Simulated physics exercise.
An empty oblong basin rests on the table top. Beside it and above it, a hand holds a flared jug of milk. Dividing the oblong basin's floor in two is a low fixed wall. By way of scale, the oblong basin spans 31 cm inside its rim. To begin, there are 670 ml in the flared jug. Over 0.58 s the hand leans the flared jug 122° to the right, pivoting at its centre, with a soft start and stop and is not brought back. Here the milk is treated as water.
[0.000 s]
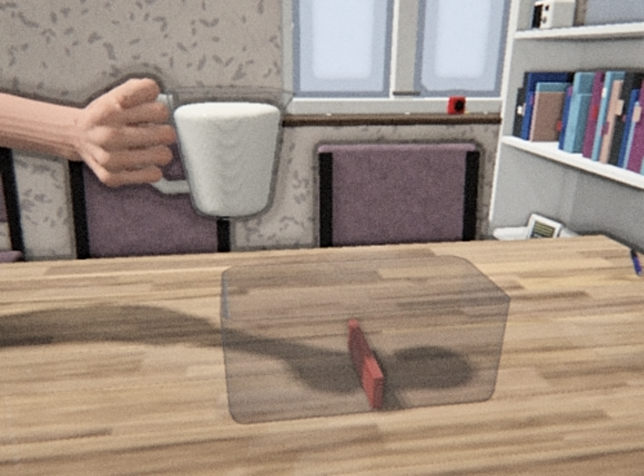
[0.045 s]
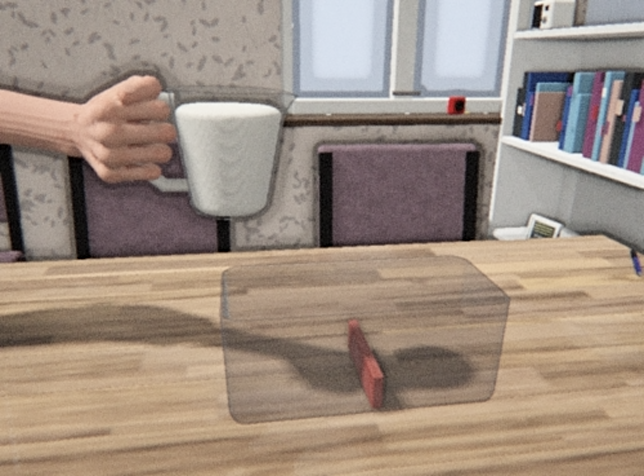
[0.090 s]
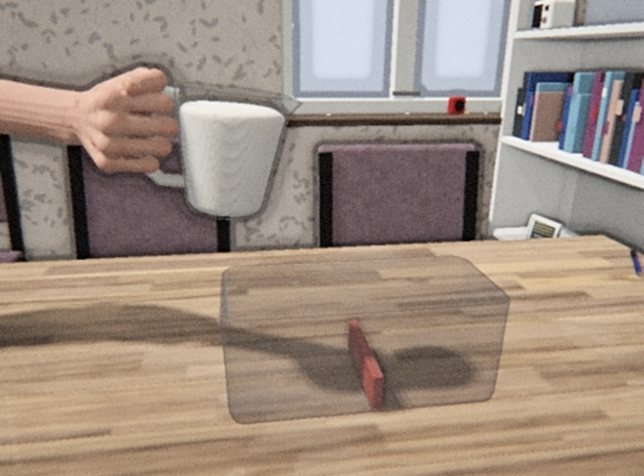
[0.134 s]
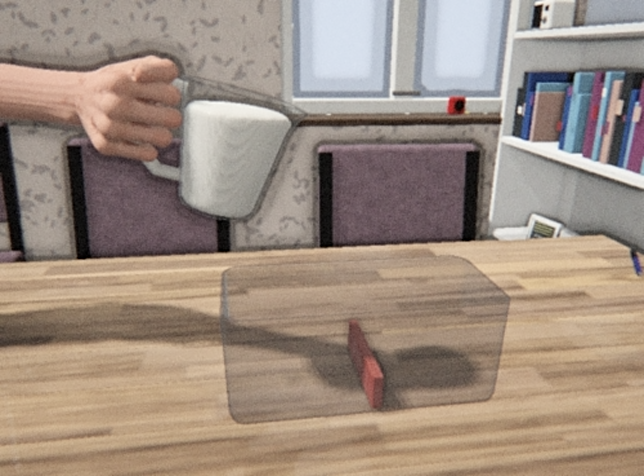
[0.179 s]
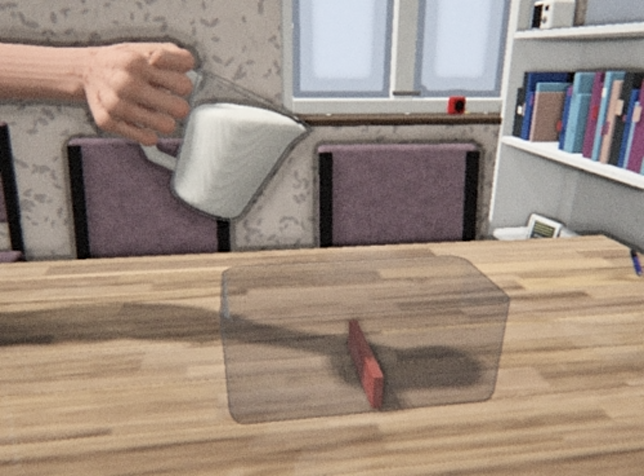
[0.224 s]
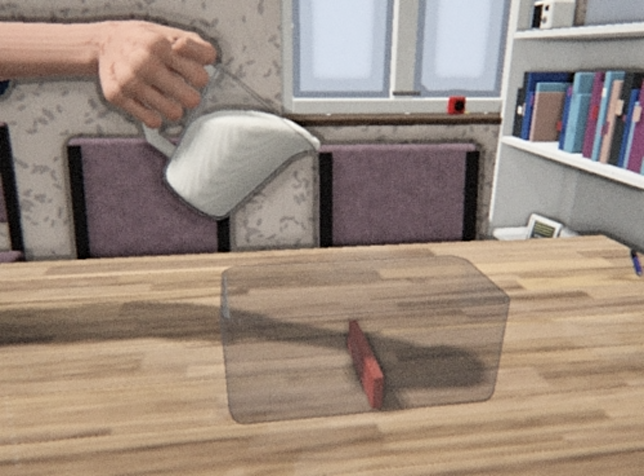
On a wooden table top, an empty clear oblong basin sits with a low red wall inside, while above it a hand holds a flared jug of white milk and steadily leans it to the right.
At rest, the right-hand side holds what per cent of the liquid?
It holds some 26 in every hundred.
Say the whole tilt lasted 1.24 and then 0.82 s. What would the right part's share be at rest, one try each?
The first try gives around 45 percent, the second around 30 percent.
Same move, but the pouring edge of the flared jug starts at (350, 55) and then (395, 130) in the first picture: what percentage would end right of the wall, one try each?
Try 1: Approx. 75 %; try 2: Approx. 85 %.
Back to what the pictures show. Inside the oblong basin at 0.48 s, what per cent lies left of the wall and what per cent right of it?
About 18 % left, 18 % right.
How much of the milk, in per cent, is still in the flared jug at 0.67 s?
Near 1 percent, more or less.
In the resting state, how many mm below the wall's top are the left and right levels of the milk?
Looks like roughly 20 mm on the left and roughly 34 mm on the right.
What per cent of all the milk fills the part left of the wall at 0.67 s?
Reading: Approx. 72 per cent.
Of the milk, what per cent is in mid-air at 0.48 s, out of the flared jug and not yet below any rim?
Some 30 % is the figure.
After 0.48 s the tilt is 113° and 34 per cent is still to pour, 18 is left of the wall and 17 right of it.
After 0.67 s the tilt is 122° and 1 per cent is still to pour, 71 is left of the wall and 21 right of it.
After 0.87 s the tilt is 122° and 0 per cent is still to pour, 69 is left of the wall and 25 right of it.
After 1.08 s the tilt is 122° and 0 per cent is still to pour, 69 is left of the wall and 26 right of it.
In the end 69 per cent lies left of the wall, 26 right of it and 5 outside.
